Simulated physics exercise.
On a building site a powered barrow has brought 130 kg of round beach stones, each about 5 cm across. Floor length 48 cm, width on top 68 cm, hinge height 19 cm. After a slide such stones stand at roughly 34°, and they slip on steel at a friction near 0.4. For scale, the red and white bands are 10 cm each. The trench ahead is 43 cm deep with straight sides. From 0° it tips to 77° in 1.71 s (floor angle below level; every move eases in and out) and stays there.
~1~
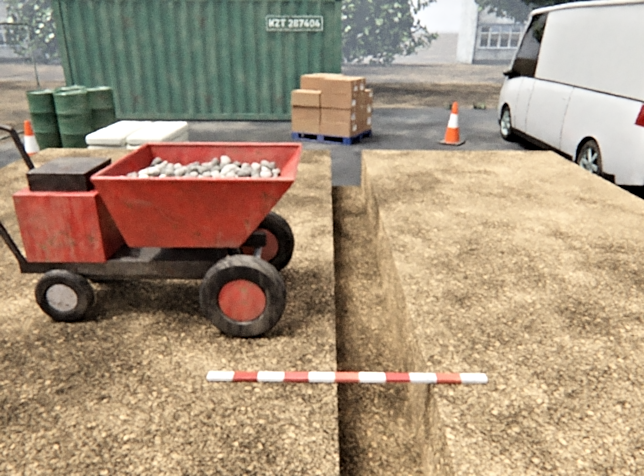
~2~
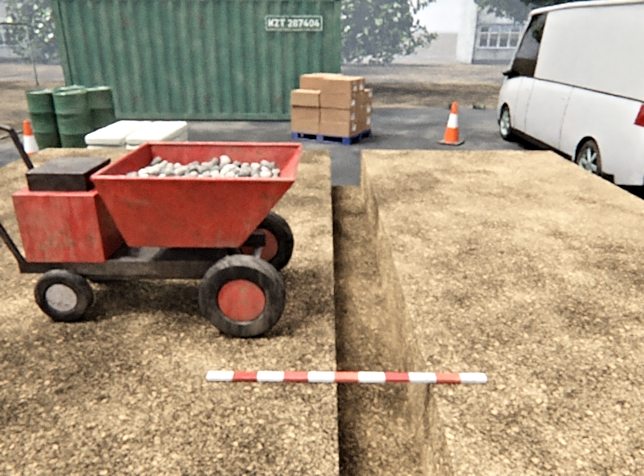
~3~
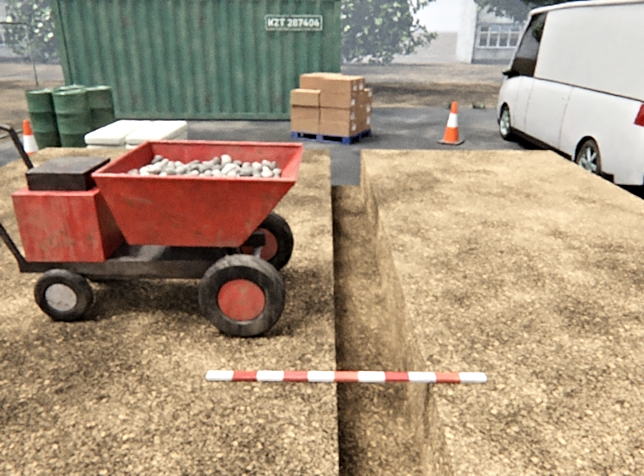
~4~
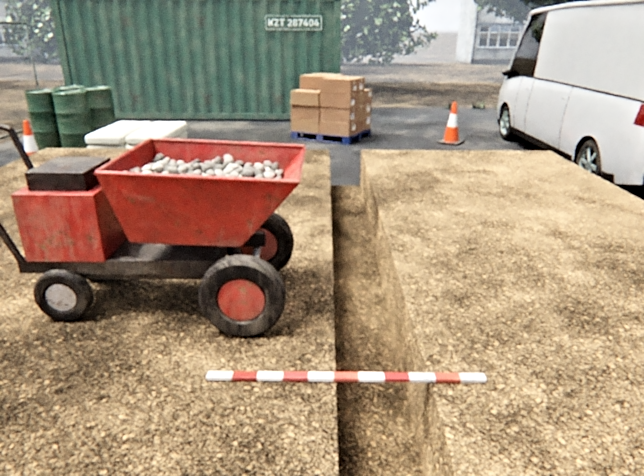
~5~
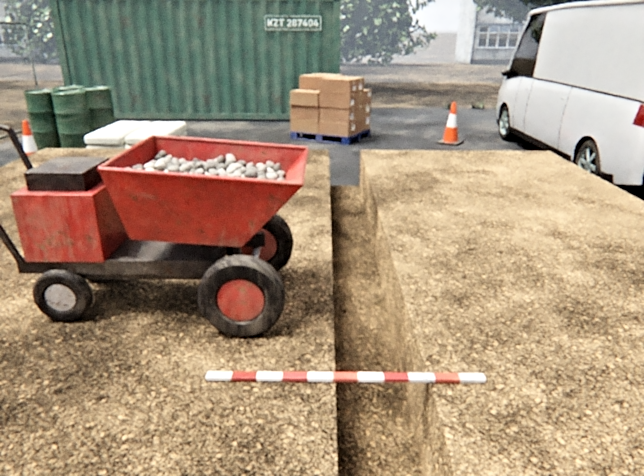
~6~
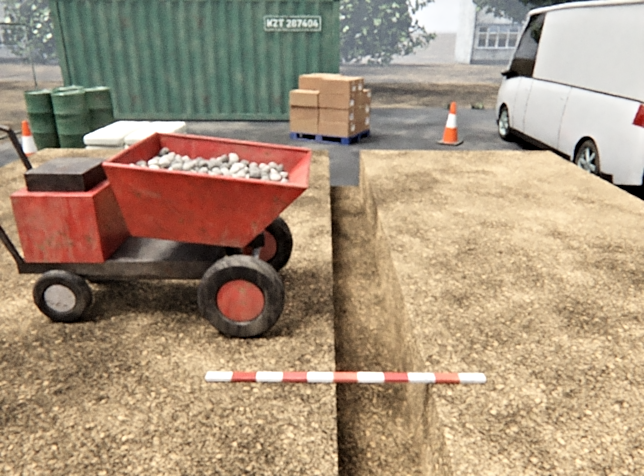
The red tray of a small wheeled barrow, loaded with rounded grey stones, tilted slightly down to the right beside a narrow trench, while the wheels and the red-and-white striped pole stayed still.
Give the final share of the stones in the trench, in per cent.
Close to 68 in a hundred.
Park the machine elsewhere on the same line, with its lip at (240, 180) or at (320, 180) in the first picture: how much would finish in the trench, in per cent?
Near 100 per cent from the first place, 35 from the second.
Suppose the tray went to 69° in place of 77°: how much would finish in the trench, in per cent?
In that case some 65 per cent.
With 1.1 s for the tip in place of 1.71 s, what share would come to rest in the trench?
Then about 65 per cent.
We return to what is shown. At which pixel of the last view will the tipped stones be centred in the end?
Near (387, 356).
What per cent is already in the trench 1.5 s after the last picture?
About 45 per cent by then.
Then, 1.0 s after the last picture the floor is at 65°, 99 % in the tray, 1 % in the trench; the foremost stones are at (390, 271).
Then, 1.5 s after the last picture the floor is at 77°, 29 % in the tray, 43 % in the trench, 29 % past the trench; the foremost stones are at (522, 302).
Then, 1.9 s after the last picture the floor is at 77°, 5 % in the tray, 62 % in the trench, 33 % past the trench; the foremost stones are at (581, 319).
Then, 3.8 s after the last picture the floor is at 77°, 0 % in the tray, 68 % in the trench, 32 % past the trench; the foremost stones are at (588, 316).
